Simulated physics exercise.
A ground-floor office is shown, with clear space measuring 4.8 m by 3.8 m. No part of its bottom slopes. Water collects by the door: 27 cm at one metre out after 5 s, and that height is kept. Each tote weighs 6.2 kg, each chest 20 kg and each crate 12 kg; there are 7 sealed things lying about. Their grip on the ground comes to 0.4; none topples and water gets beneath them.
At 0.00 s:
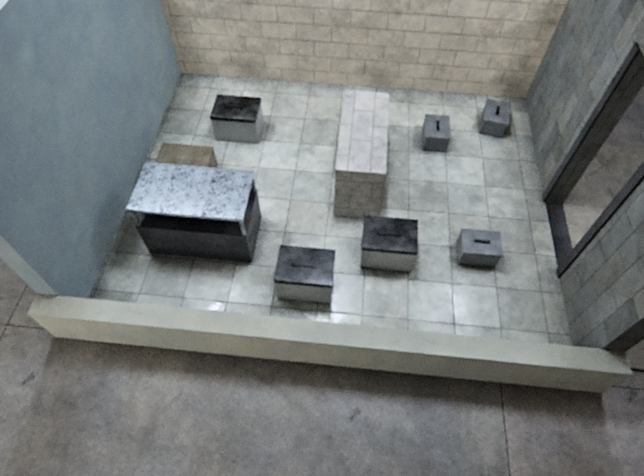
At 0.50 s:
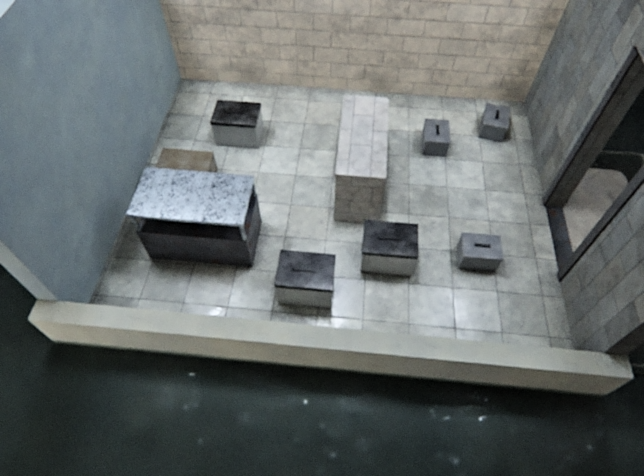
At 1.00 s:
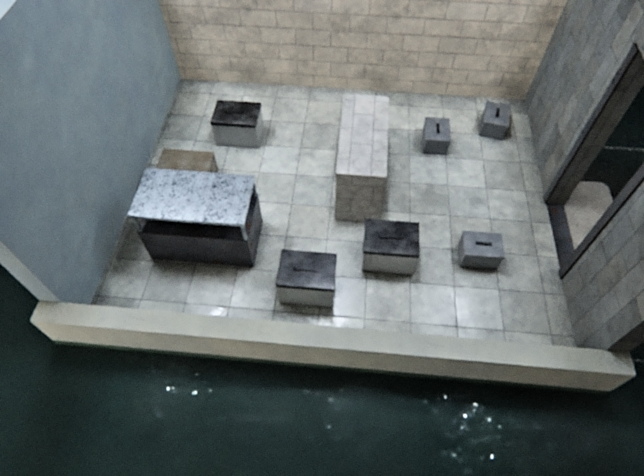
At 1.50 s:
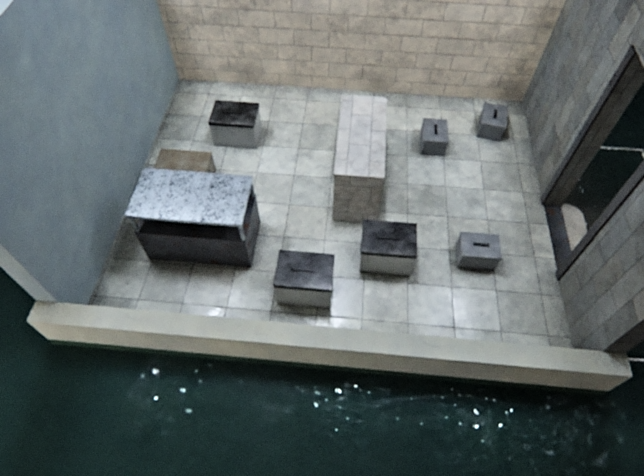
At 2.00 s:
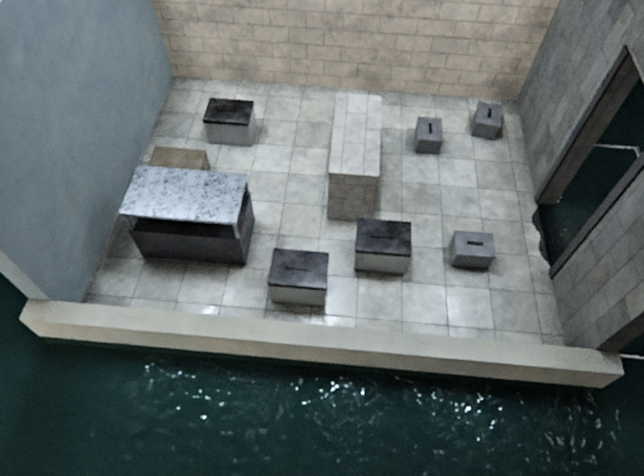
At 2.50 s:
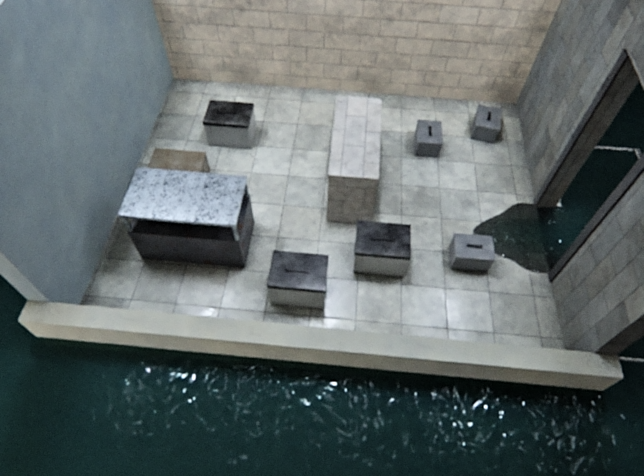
A tiled ground-floor room with a pale brick back wall, a blue-grey left wall and a doorway on the right is seen from above. Dark-topped chests, small grey boxes, a long pale block and a speckled-topped counter stand about the floor. Dark green water covers the ground outside, glinting and rippling, then spreads in through the doorway as the view shifts very slightly and the furnishings stay put.
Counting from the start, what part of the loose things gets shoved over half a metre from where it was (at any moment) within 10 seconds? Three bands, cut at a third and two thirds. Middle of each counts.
The moved portion reaches two thirds or beyond.
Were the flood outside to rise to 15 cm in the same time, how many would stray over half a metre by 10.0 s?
The answer would then be 1.
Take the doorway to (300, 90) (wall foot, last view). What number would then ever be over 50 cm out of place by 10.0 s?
Then 3 of them would.
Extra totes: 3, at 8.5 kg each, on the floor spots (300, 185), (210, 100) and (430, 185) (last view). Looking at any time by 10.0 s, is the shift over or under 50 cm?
Taking them in the given order: Smaller, then smaller, then greater.
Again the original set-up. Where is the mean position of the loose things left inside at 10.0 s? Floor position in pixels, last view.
The average lands around (269, 206).
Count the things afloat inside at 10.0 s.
I get 5.
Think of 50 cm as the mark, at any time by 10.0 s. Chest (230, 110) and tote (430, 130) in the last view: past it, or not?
Smaller; bigger.
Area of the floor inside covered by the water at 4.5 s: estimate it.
Roughly 5.0 m2 of it is wet.
After 3.5 s 0 of 7 are over 50 cm from their spots; 0 afloat.
After 4.5 s 1 of 7 are over 50 cm from their spots; 0 afloat.
After 7.0 s 3 of 7 are over 50 cm from their spots; 2 afloat.
After 10.0 s 5 of 7 are over 50 cm from their spots, and 5 have been at some point; 5 afloat.
